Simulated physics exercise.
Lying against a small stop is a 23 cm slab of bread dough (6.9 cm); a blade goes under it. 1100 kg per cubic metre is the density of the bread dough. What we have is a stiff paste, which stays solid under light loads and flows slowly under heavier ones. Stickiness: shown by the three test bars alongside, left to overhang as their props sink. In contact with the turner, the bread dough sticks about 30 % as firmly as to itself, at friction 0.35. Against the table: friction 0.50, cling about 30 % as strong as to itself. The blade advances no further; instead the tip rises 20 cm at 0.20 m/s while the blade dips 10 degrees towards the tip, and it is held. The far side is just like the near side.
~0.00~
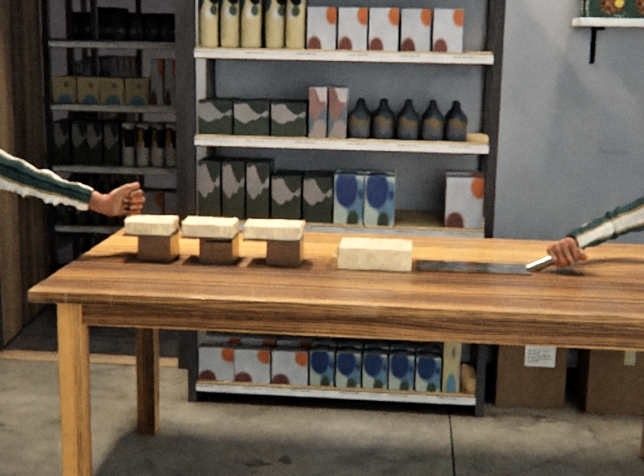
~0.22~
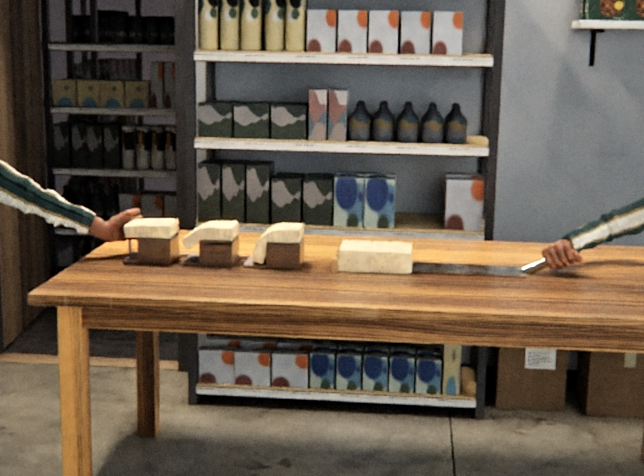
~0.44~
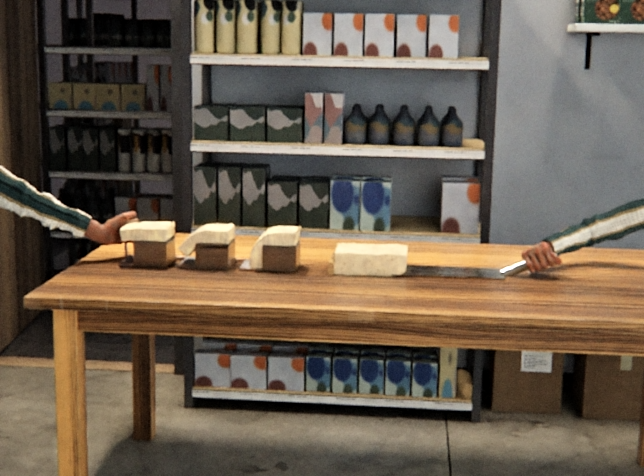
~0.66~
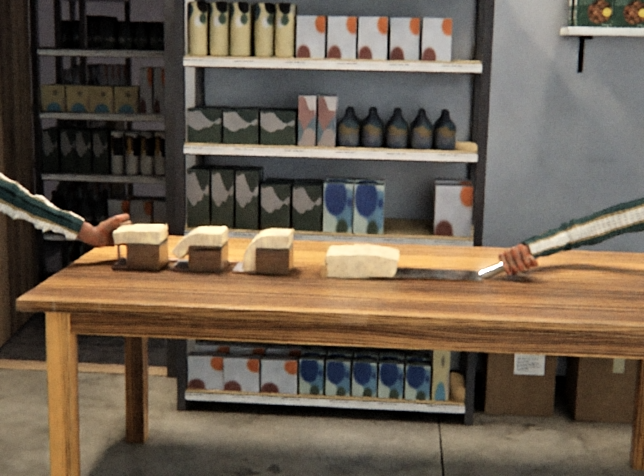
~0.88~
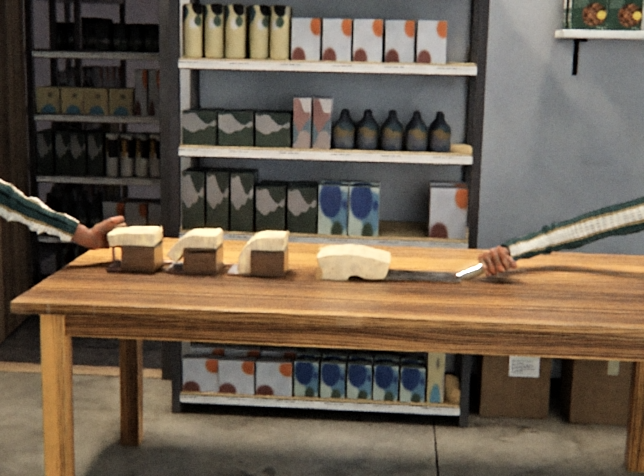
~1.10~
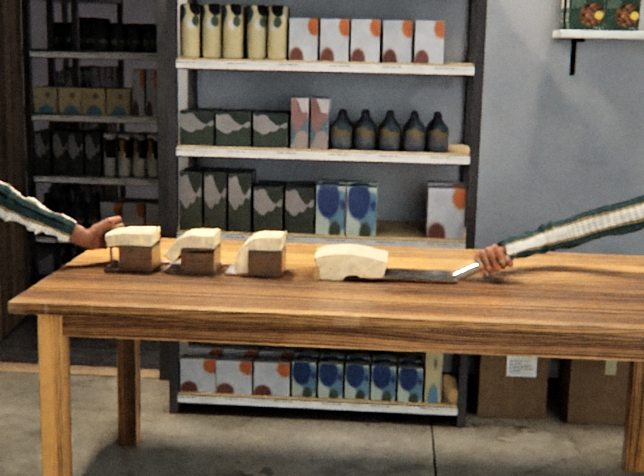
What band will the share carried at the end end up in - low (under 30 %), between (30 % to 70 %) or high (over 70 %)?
It ends up in the between band.
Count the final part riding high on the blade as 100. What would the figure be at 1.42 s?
Around 10 per cent.
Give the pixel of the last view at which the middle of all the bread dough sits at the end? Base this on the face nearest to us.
Centre noted at roughly (354, 232).
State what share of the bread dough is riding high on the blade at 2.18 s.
55 percent.
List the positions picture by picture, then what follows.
The first frame shows handle end of the blade at (531, 276), not yet moved; highest point of the bread dough at (354, 248); the tips have sunk 0, 0, 0 (left to right).
The second frame shows handle end of the blade at (526, 278), moved 1.6 cm; highest point of the bread dough at (354, 250); the tips have sunk 6 mm, 3.6 cm, 7.7 cm (left to right).
The third frame shows handle end of the blade at (505, 280), moved 6.7 cm; highest point of the bread dough at (387, 254); the tips have sunk 7 mm, 4.7 cm, 8.2 cm (left to right).
The fourth frame shows handle end of the blade at (482, 282), moved 12 cm; highest point of the bread dough at (367, 254); the tips have sunk 8 mm, 4.9 cm, 8.2 cm (left to right).
The fifth frame shows handle end of the blade at (461, 284), moved 17 cm; highest point of the bread dough at (347, 254); the tips have sunk 9 mm, 5.1 cm, 8.2 cm (left to right).
The sixth frame shows handle end of the blade at (457, 282), moved 17 cm; highest point of the bread dough at (348, 254); the tips have sunk 9 mm, 5.2 cm, 8.2 cm (left to right).
By 1.42 s, the tip is 6.8 cm up.
By 1.80 s, the tip is 14 cm up.
By 2.18 s, the tip is 20 cm up and 57 % is riding high on the blade.
By 2.56 s, the tip is 20 cm up and 57 % is riding high on the blade.
By 2.66 s, at the end, the tip is 20 cm up and 57 % is riding high on the blade.
